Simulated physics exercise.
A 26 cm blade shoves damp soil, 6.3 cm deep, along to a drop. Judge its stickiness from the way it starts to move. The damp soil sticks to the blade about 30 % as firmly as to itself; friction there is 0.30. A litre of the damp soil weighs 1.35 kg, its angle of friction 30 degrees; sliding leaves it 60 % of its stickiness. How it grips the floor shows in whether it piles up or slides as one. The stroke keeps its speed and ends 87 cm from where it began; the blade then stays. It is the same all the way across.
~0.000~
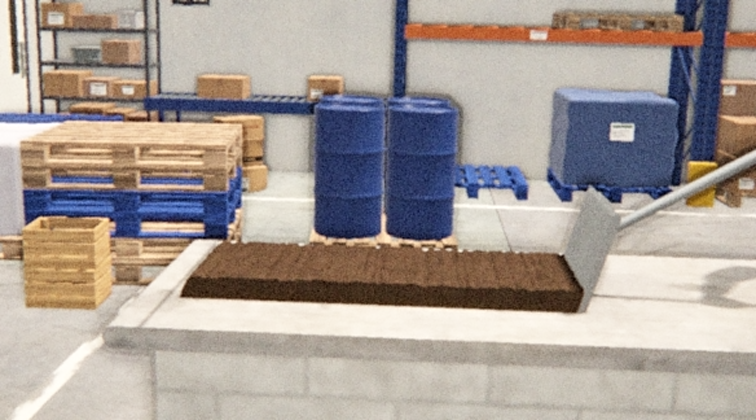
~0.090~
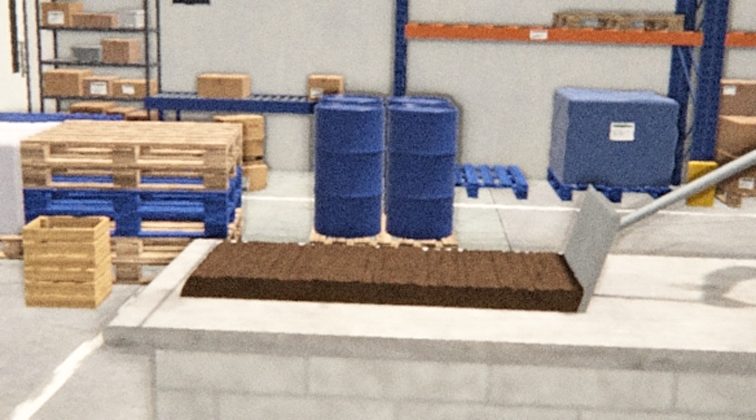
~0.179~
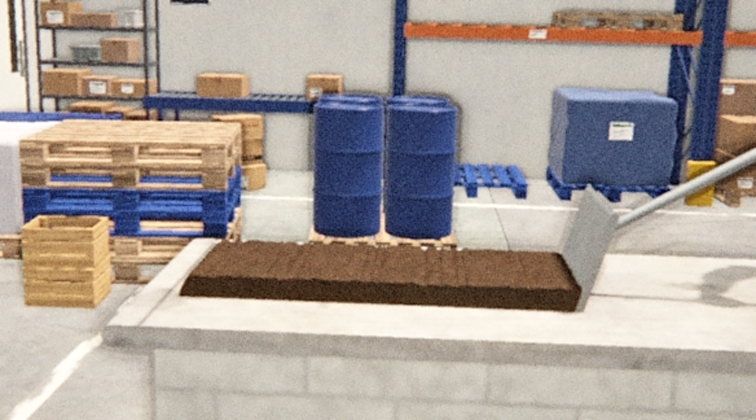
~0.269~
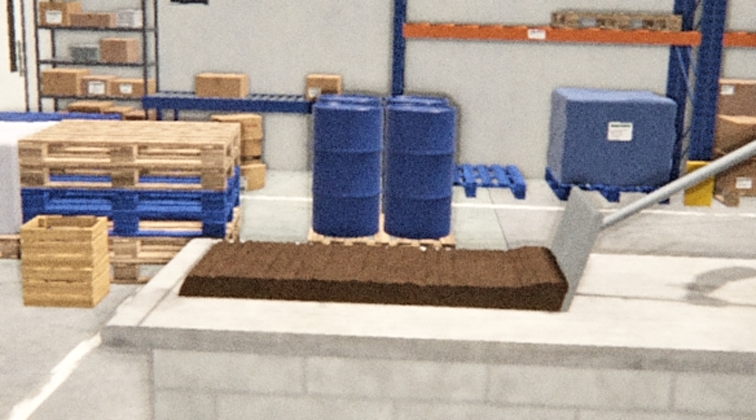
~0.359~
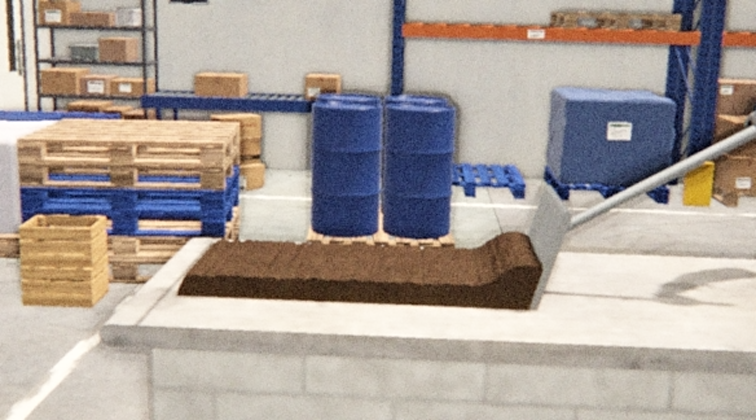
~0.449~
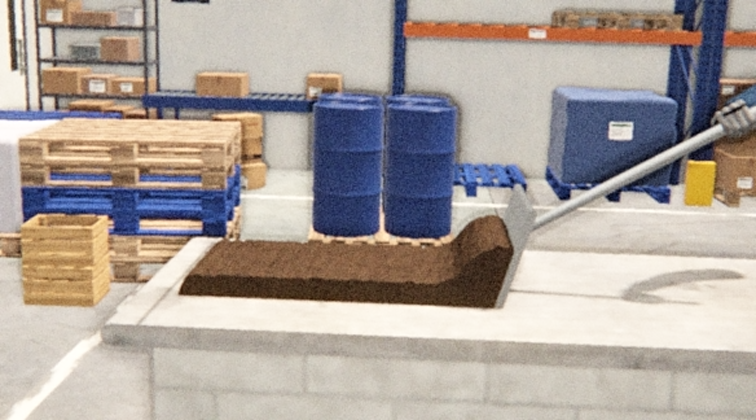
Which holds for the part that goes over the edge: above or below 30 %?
It comes out below 30 %.
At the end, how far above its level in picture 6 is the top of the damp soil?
Some 2.0 cm.
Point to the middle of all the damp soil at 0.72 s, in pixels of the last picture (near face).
Near (326, 274).
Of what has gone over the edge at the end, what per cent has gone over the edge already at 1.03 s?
Some 0 per cent.
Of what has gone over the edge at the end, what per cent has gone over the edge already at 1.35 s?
Some 70 per cent.
After 0.72 s, 0 % has gone over the edge.
After 1.03 s, 0 % has gone over the edge.
After 1.35 s, 14 % has gone over the edge.
After 1.67 s, 19 % has gone over the edge.
After 2.55 s, at the end, 20 % has gone over the edge.
